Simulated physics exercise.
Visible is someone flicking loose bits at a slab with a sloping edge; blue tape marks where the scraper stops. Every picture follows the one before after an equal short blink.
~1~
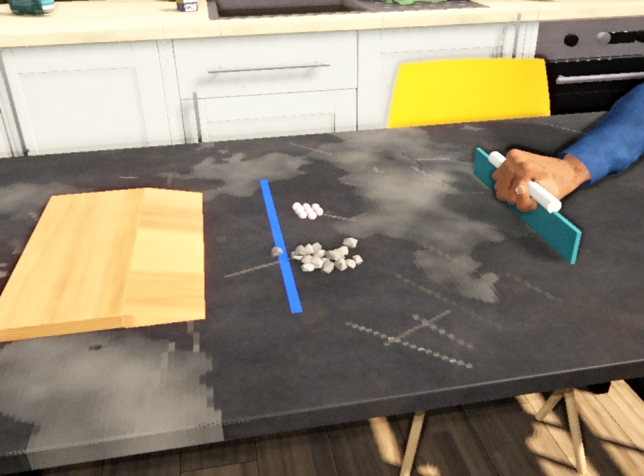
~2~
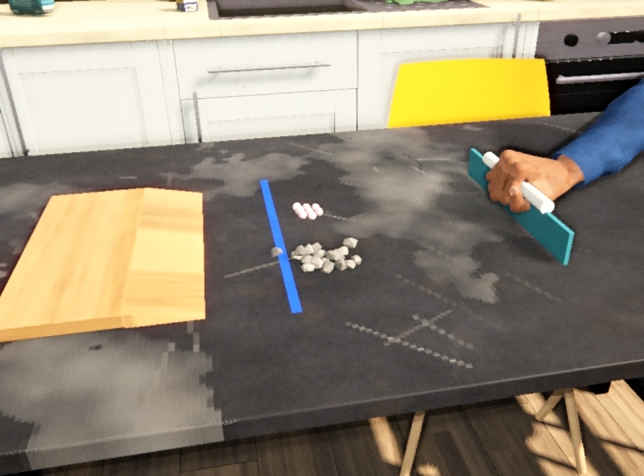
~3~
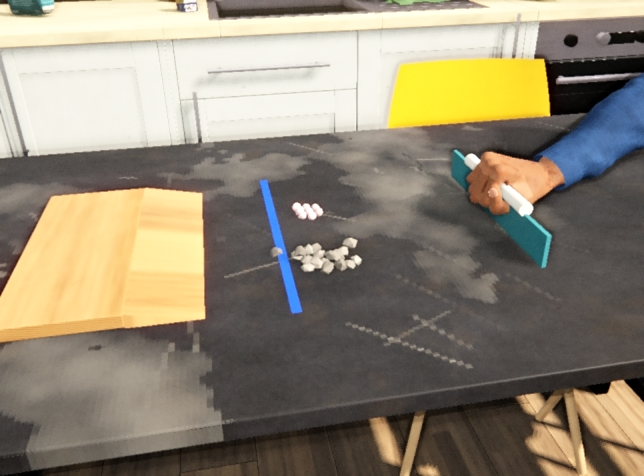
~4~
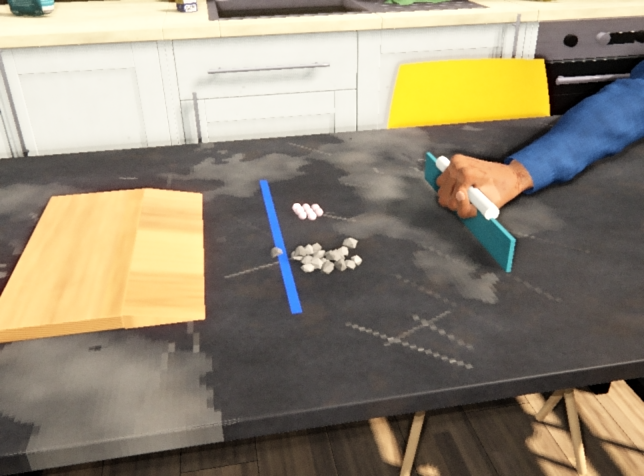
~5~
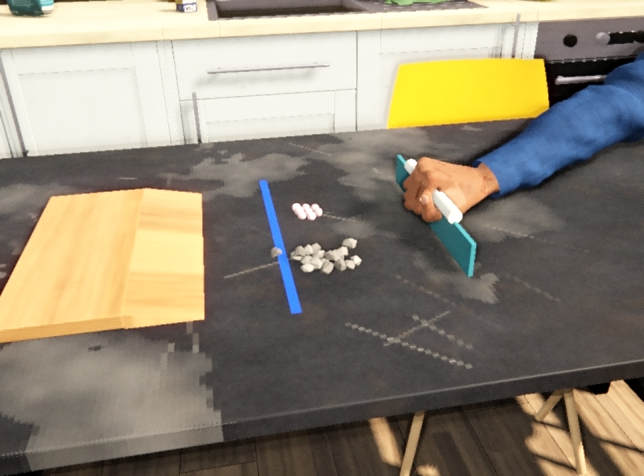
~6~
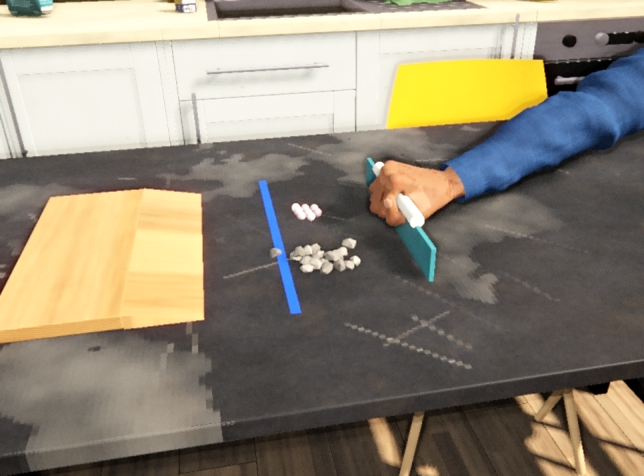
To begin with, a hand in a blue sleeve holds a teal scraper at the right of a dark table, with two small clusters of pale bits, a blue strip and a wooden slab further left. The hand then slides the scraper steadily leftward, ending nearer the still clusters.
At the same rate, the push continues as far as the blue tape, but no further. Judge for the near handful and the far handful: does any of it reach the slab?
Near handful - none reaches it. Far handful - some reaches it.
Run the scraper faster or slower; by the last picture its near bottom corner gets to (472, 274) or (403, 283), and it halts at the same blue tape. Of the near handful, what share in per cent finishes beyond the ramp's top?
First 0 per cent, second 0 per cent.
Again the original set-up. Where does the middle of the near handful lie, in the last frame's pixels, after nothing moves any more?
Centre at rest, last picture: Close to (209, 270).
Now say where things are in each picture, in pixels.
Scraper at (567, 240), at rest; blue tape at (265, 185); top of the ramp at (124, 304); near handful at (319, 255), a few bits of gravel; far handful at (309, 212), a few sugar pearls, in the first frame.
Scraper at (560, 240); far handful at (309, 212), in the second frame.
Scraper at (538, 243); near handful at (319, 255), in the third frame.
Scraper at (504, 247); far handful at (309, 212), in the fourth frame.
Scraper at (466, 251); near handful at (319, 255), in the fifth frame.
Scraper at (427, 256); blue tape at (263, 186); top of the ramp at (123, 305); near handful at (318, 255); far handful at (308, 212), in the sixth frame.
Then, 0.12 s past the last view, scraper still moving, near (324, 203); near handful all short of the ramp; far handful all short of the ramp.
Then, 0.26 s past the last view, scraper stopped at the blue tape; near handful all short of the ramp; far handful all short of the ramp.
Then, 0.54 s past the last view, scraper stopped at the blue tape; near handful a small part on the ramp, most short of the ramp; far handful about two thirds past the top, about a third on the ramp.
Finally, scraper stopped at the blue tape; near handful none past the top, a small part on the ramp, most short of the ramp; far handful all past the top.
